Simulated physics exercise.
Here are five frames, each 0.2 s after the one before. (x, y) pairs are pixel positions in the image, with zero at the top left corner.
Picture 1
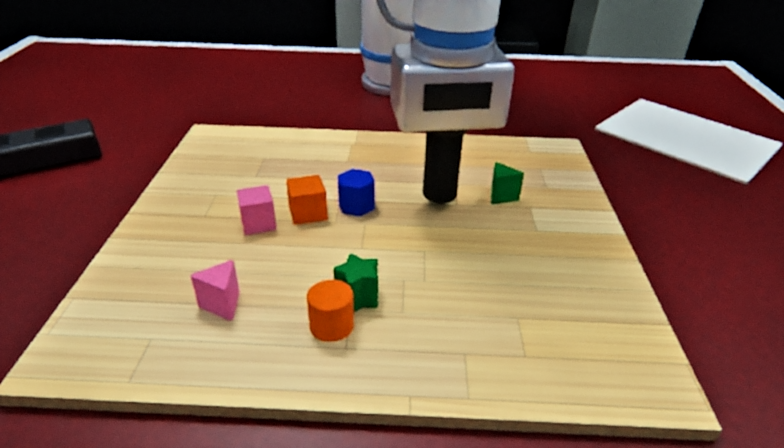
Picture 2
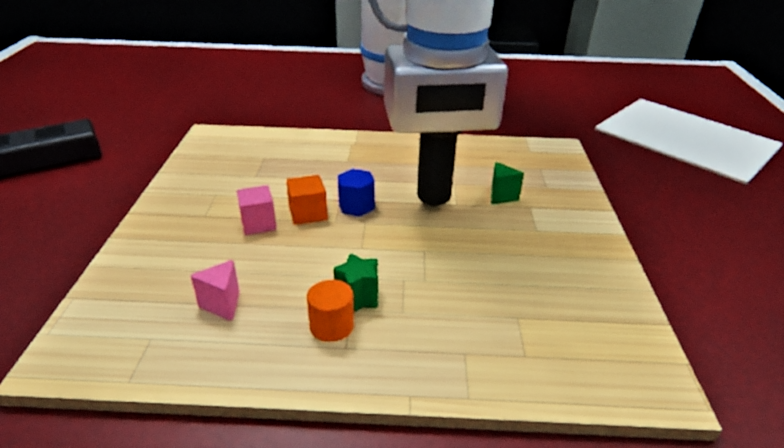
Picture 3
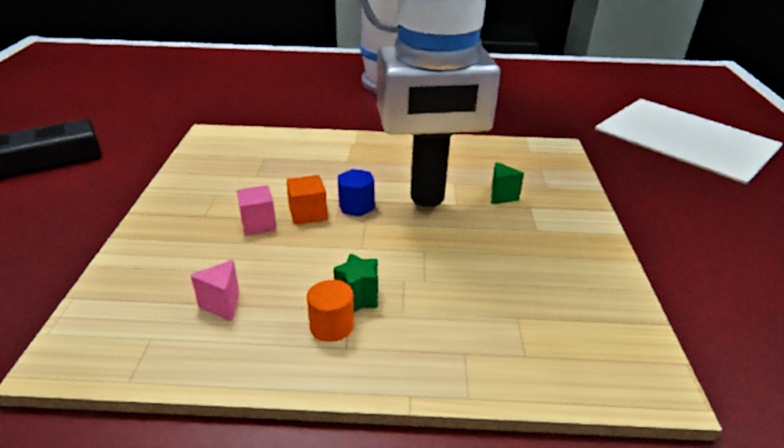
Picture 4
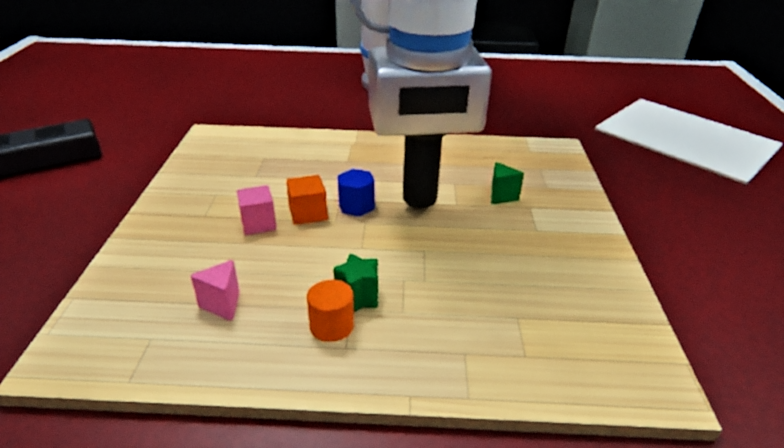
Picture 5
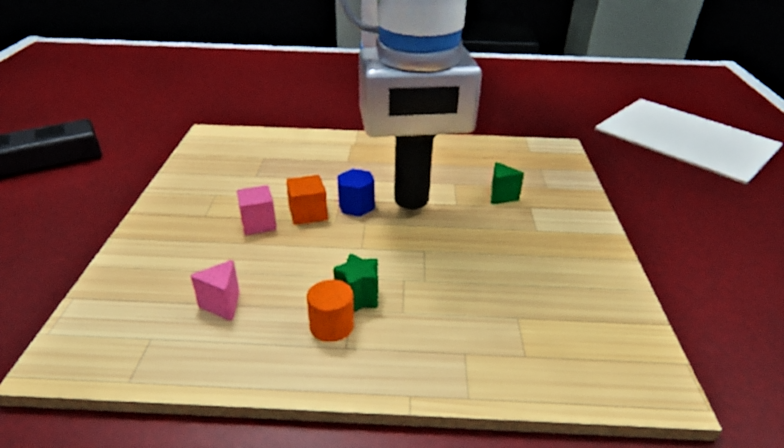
The robot arm slides its black tool slightly left above the board, touching no blocks.
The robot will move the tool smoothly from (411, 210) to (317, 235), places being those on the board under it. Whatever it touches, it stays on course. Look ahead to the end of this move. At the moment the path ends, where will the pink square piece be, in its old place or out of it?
It will remain on its spot.
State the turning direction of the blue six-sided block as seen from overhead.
The block turns clockwise.
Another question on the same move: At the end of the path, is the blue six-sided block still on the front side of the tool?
Short answer: No.
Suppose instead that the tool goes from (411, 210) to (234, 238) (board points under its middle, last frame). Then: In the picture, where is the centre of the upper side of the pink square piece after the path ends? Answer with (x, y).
In the picture, it is at (215, 192).
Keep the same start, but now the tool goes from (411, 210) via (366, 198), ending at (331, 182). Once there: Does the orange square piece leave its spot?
Yes, I think so.
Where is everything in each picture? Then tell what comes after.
The first picture shows tool's lower end (440, 195); pink square piece (254, 195); blue six-sided block (356, 178).
The second picture shows tool (434, 197); blocks still.
The third picture shows tool (427, 199); blocks still.
The fourth picture shows tool (420, 200); blocks still.
The fifth picture shows tool (411, 201); pink square piece (254, 195); blue six-sided block (356, 178).
The first path, step by step. One third of the way, tool (380, 208); blue six-sided block (349, 177), turned 15° clockwise.
Two thirds of the way, tool (349, 217); blue six-sided block (340, 177), turned 50° clockwise.
At the end, tool (316, 226); pink square piece still; blue six-sided block (340, 177), turned 50° clockwise.
